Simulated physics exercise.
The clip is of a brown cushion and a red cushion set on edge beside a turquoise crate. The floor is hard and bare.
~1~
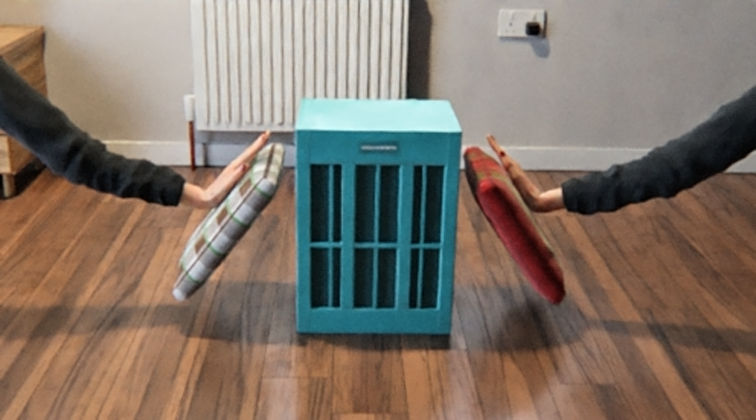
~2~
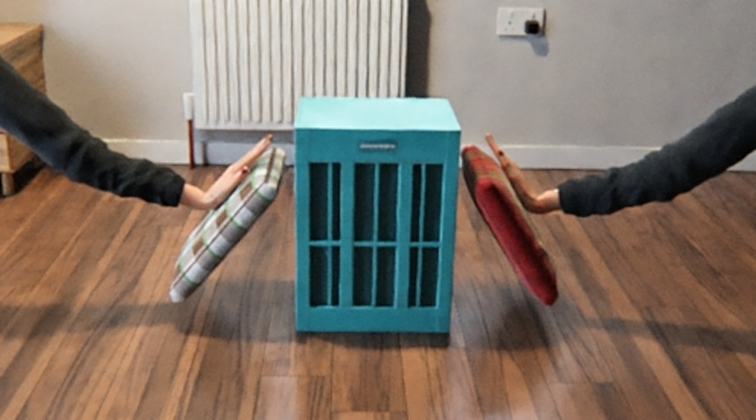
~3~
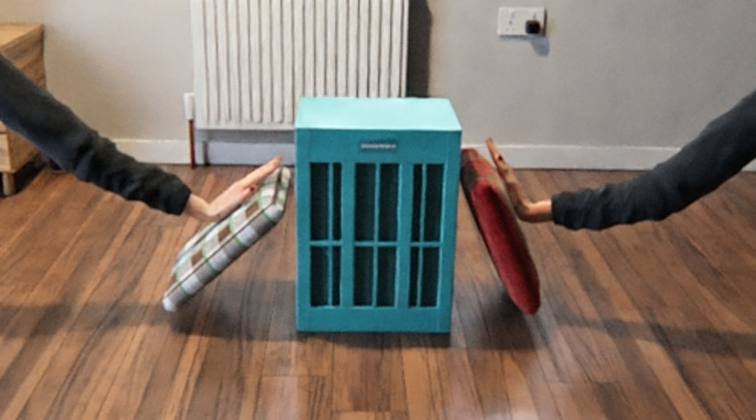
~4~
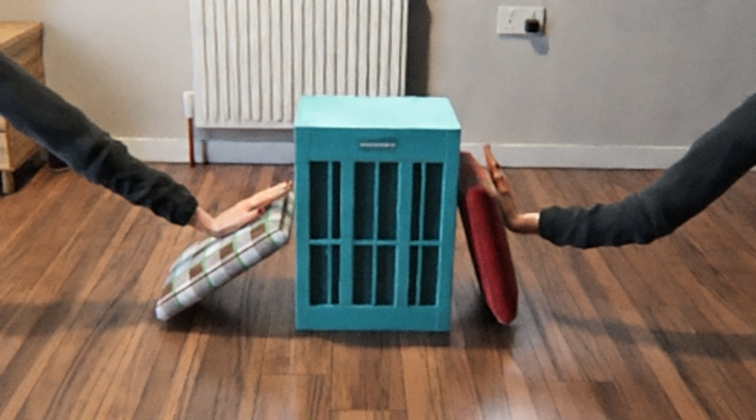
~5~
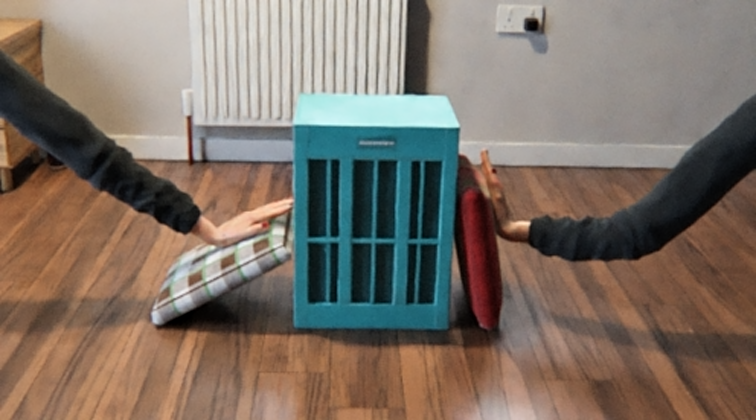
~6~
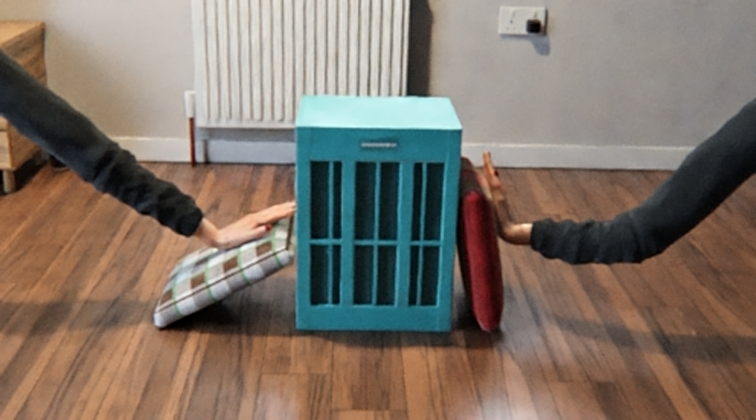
On a wooden floor, hands lower two cushions against opposite sides of a turquoise crate.
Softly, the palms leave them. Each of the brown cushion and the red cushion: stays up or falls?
Brown cushion - falls, red cushion - stays up.
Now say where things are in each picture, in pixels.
In the first picture, brown cushion foot (181, 297), head (270, 184); red cushion foot (557, 300), head (485, 189).
In the second picture, brown cushion foot (177, 298); red cushion foot (550, 301).
In the third picture, brown cushion foot (170, 306); red cushion foot (531, 310).
In the fourth picture, brown cushion foot (162, 315); red cushion foot (507, 320).
In the fifth picture, brown cushion foot (157, 319); red cushion foot (489, 325).
In the sixth picture, brown cushion foot (159, 321), head (290, 257), at a low slant; red cushion foot (490, 327), head (474, 198), almost upright.
Then, 0.28 s after the last picture, brown cushion flat on the floor near (223, 287); red cushion leaning near (475, 241).
Then, 0.56 s after the last picture, brown cushion flat on the floor near (225, 288); red cushion leaning near (475, 241).
At rest, brown cushion flat on the floor near (225, 288); red cushion leaning near (475, 241). The brown cushion slides down flat and the red cushion keeps leaning.
